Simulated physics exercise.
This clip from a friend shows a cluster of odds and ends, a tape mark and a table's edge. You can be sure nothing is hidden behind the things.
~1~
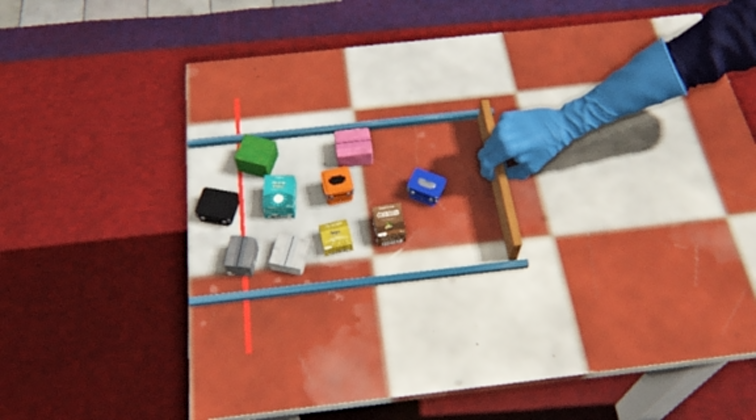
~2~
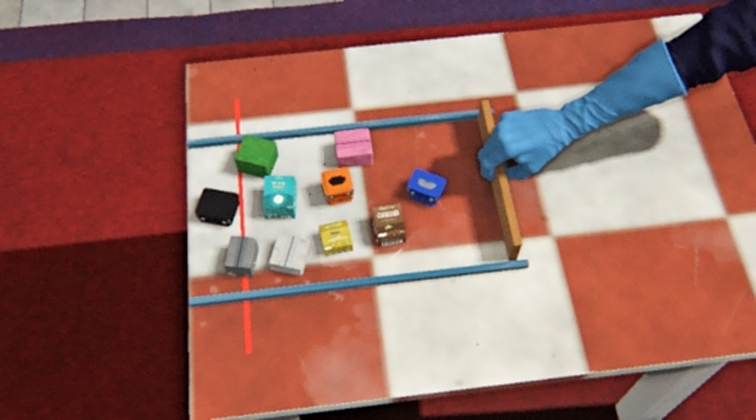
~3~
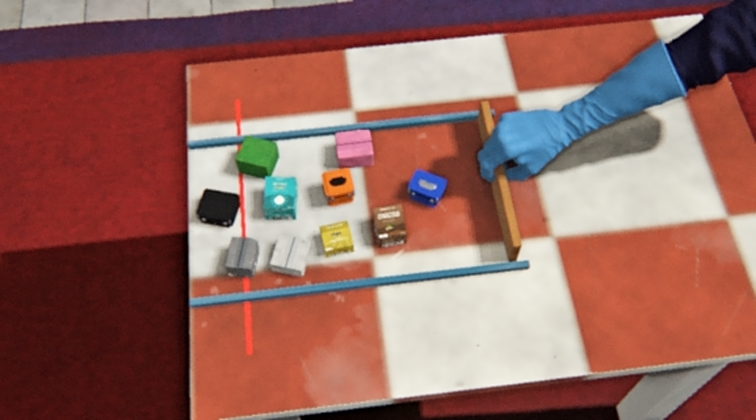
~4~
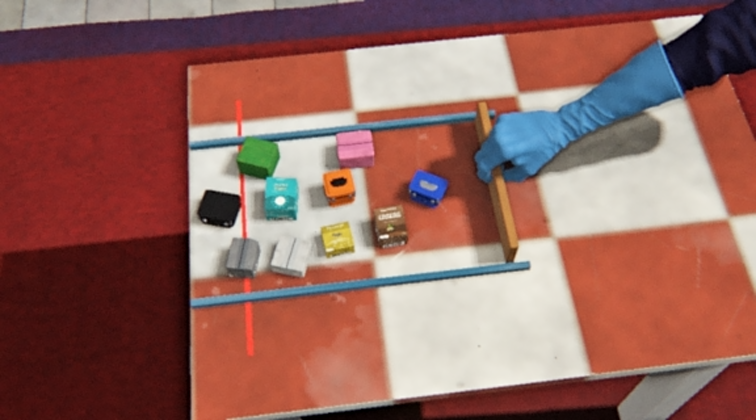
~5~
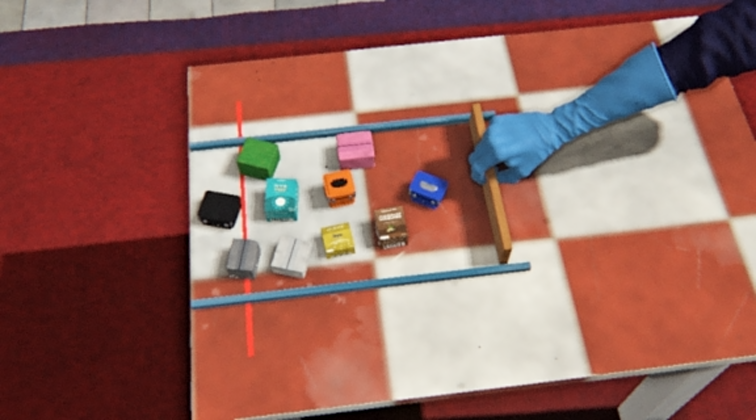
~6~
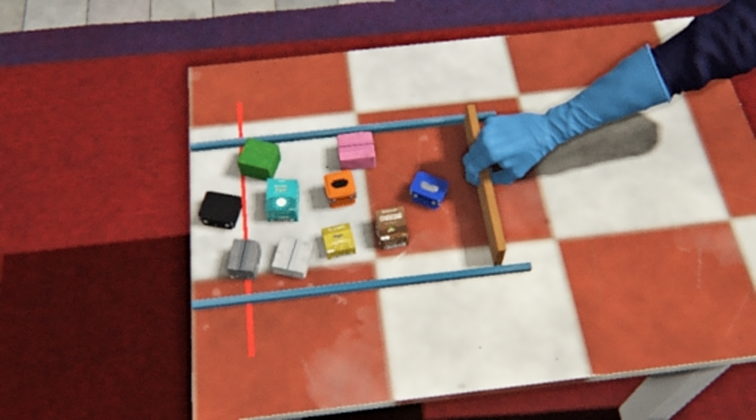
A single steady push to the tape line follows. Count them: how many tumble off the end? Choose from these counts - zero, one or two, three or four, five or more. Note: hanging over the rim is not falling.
Count: Three or four.
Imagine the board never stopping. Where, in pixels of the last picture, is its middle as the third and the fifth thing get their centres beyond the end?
Pixels, in order: Around (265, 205), around (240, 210).
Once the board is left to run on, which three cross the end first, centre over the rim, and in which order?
Order: Grey box, then black case, then white box.
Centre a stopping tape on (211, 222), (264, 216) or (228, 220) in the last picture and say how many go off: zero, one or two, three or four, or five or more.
Lab note - count at each of the three spots: More than four; 1 or 2; 5 or more.
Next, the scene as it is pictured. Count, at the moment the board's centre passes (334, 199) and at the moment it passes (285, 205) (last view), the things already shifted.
Counts: 8, 10.
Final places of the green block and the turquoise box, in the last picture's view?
First at (189, 171); second at (196, 203).
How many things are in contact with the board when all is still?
In contact: 4.
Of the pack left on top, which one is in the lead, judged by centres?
I reckon it's the green block.
A little later, none off yet; black case at rest near (221, 211); grey box at rest near (245, 259); green block at rest near (260, 160).
Next, none off yet; black case at rest near (221, 211); grey box shifted about its own width near (216, 264); green block moving near (256, 161).
When it is over, the number that fall off is three or four; down, white box, grey box and black case.
